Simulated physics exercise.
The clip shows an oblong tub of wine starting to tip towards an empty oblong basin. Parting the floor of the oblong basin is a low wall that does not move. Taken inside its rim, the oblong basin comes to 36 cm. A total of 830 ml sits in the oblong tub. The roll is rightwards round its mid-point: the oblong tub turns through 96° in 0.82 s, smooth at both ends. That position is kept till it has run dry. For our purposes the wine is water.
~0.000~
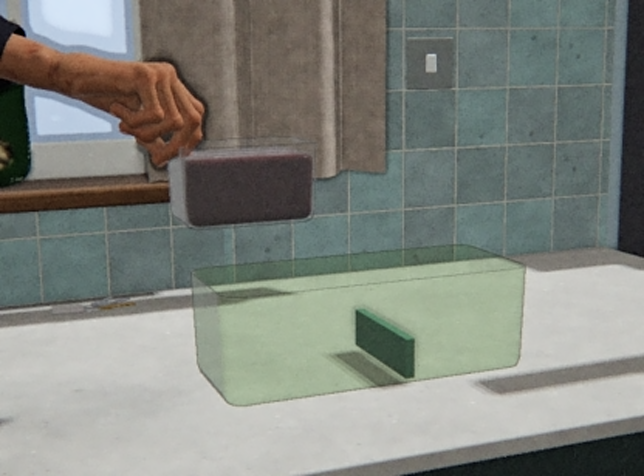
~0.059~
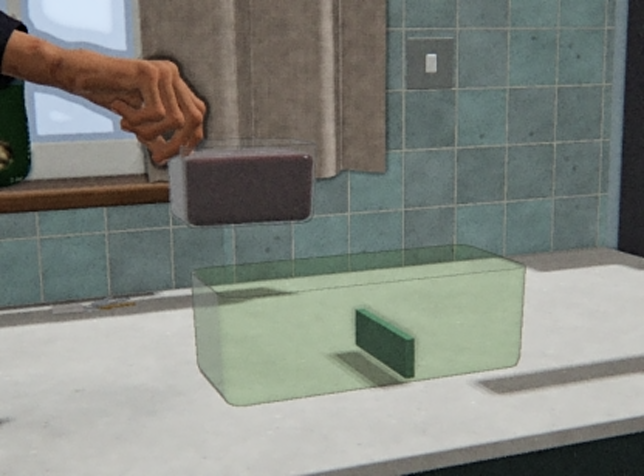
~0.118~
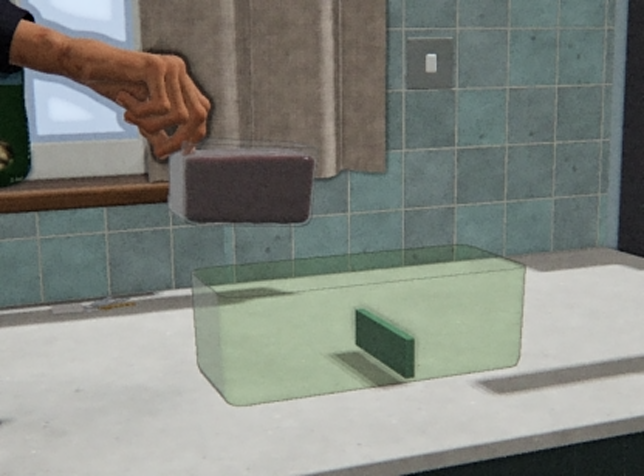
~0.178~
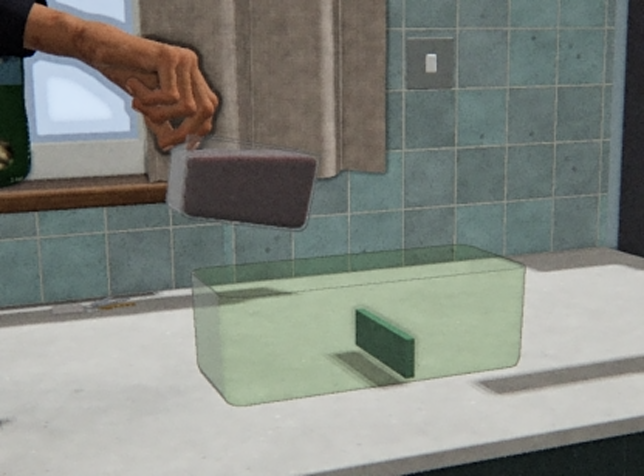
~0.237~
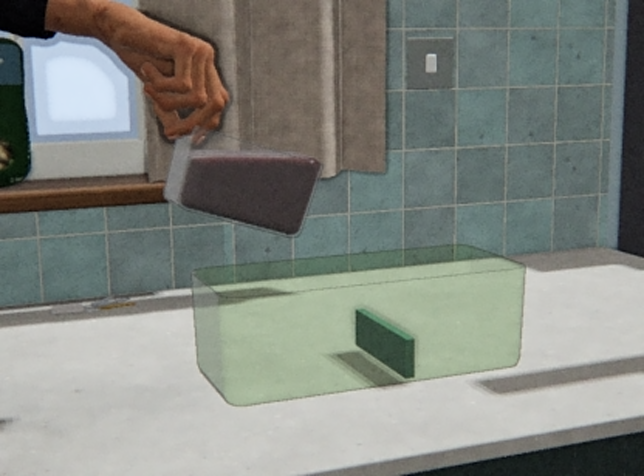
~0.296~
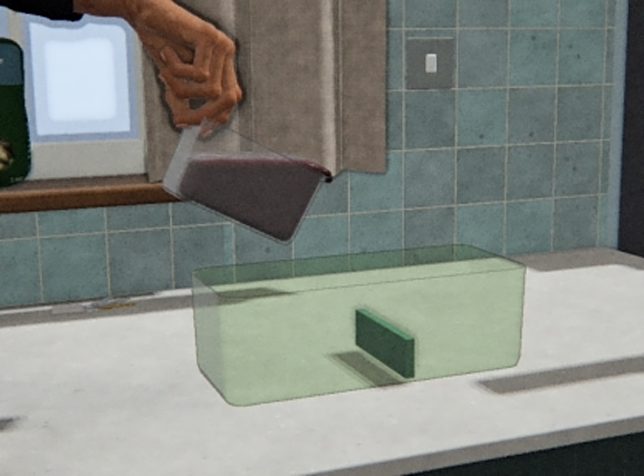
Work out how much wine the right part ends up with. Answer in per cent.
I would put it at 14 per cent.
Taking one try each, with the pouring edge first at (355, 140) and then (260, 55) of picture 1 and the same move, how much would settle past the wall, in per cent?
Some 75 and 5 per cent, in that order.
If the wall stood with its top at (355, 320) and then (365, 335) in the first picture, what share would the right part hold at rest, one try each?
60 then 50 %.
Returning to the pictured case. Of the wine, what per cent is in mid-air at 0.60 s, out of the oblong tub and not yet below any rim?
28 %.
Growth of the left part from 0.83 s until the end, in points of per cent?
I'd put it near 8 percent.
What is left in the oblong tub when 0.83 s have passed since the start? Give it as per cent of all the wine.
Some 10 per cent.
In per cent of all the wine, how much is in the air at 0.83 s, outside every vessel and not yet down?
Near 3 per cent, I'd say.
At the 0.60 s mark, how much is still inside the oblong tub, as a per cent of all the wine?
I'd put it near 36 percent.
After 0.60 s the tilt is 80° and 37 per cent is still to pour, 28 is left of the wall and 7 right of it.
After 0.83 s the tilt is 96° and 10 per cent is still to pour, 74 is left of the wall and 12 right of it.
After 1.06 s the tilt is 96° and 3 per cent is still to pour, 78 is left of the wall and 14 right of it.
After 1.32 s the tilt is 96° and 1 per cent is still to pour, 81 is left of the wall and 14 right of it.
In the end 82 per cent lies left of the wall, 14 right of it and 4 outside.
